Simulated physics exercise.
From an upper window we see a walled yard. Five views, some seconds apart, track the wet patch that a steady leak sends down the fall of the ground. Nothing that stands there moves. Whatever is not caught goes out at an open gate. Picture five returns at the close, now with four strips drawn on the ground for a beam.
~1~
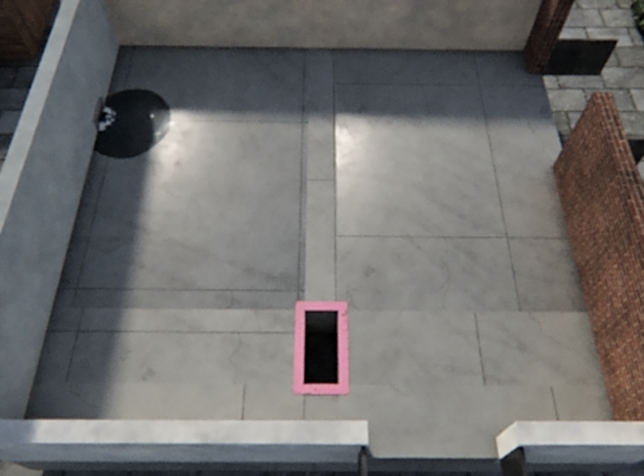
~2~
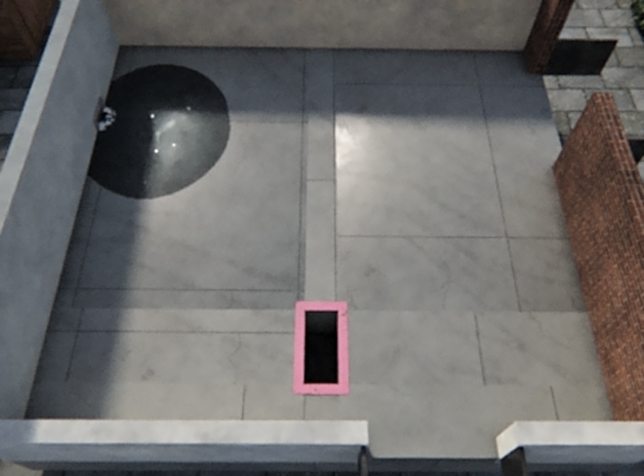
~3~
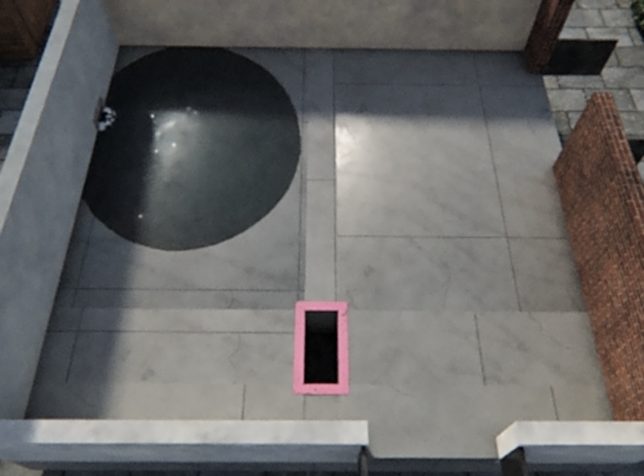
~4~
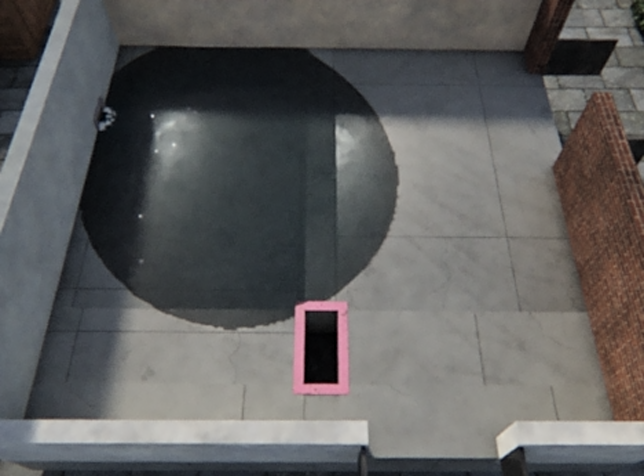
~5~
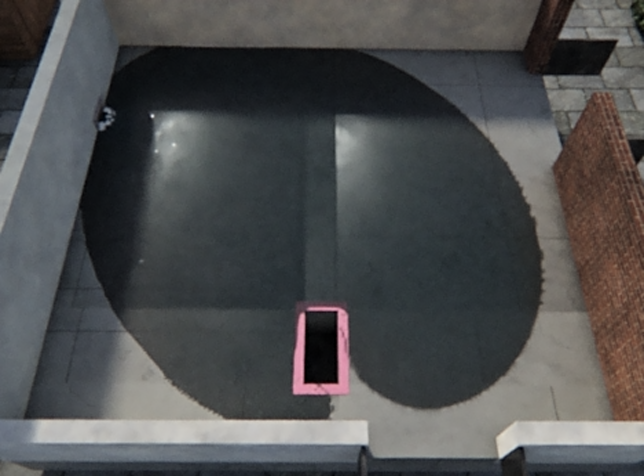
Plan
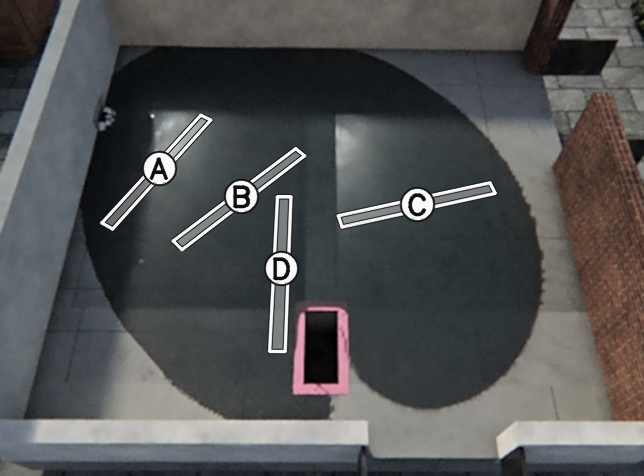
A walled yard paved in pale grey slabs is seen from an upper window, looking down. A small white outfall sits on the left wall, a pink-rimmed dark gully lies near the bottom centre, a brick wall stands at right, and gaps open at the front and upper right. Dark water spreads from the outfall across the paving, widening rightward and downward until it surrounds and enters the gully, while the view stays still.
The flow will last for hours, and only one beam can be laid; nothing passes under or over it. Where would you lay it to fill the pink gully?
Spot C does it best.
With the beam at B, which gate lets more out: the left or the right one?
The left one.
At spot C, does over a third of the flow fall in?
No.
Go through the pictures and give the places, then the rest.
Outfall at (99, 115); pink gully at (321, 346); open gate at (430, 438); open gate at (540, 118); 3 % of the ground under water, visible out to (149, 145); pink gully still dry, in the first picture.
In the second picture, 10 % of the ground under water, visible out to (222, 137); pink gully still dry.
In the third picture, 22 % of the ground under water, visible out to (298, 147); pink gully still dry.
In the fourth picture, 41 % of the ground under water, visible out to (382, 226); pink gully still dry.
In the fifth picture, 67 % of the ground under water, visible out to (533, 303); pink gully taking water.
In white, A from (107, 225) to (205, 117); B from (177, 245) to (300, 152); C from (340, 221) to (492, 188); D from (277, 351) to (284, 196).
With A, about 15 % of the stream goes into the pink gully, about 81 % out by the gates.
With B, about 15 % of the stream goes into the pink gully, about 81 % out by the gates.
With C, about 21 % of the stream goes into the pink gully, about 73 % out by the gates.
With D, about 14 % of the stream goes into the pink gully, about 84 % out by the gates.
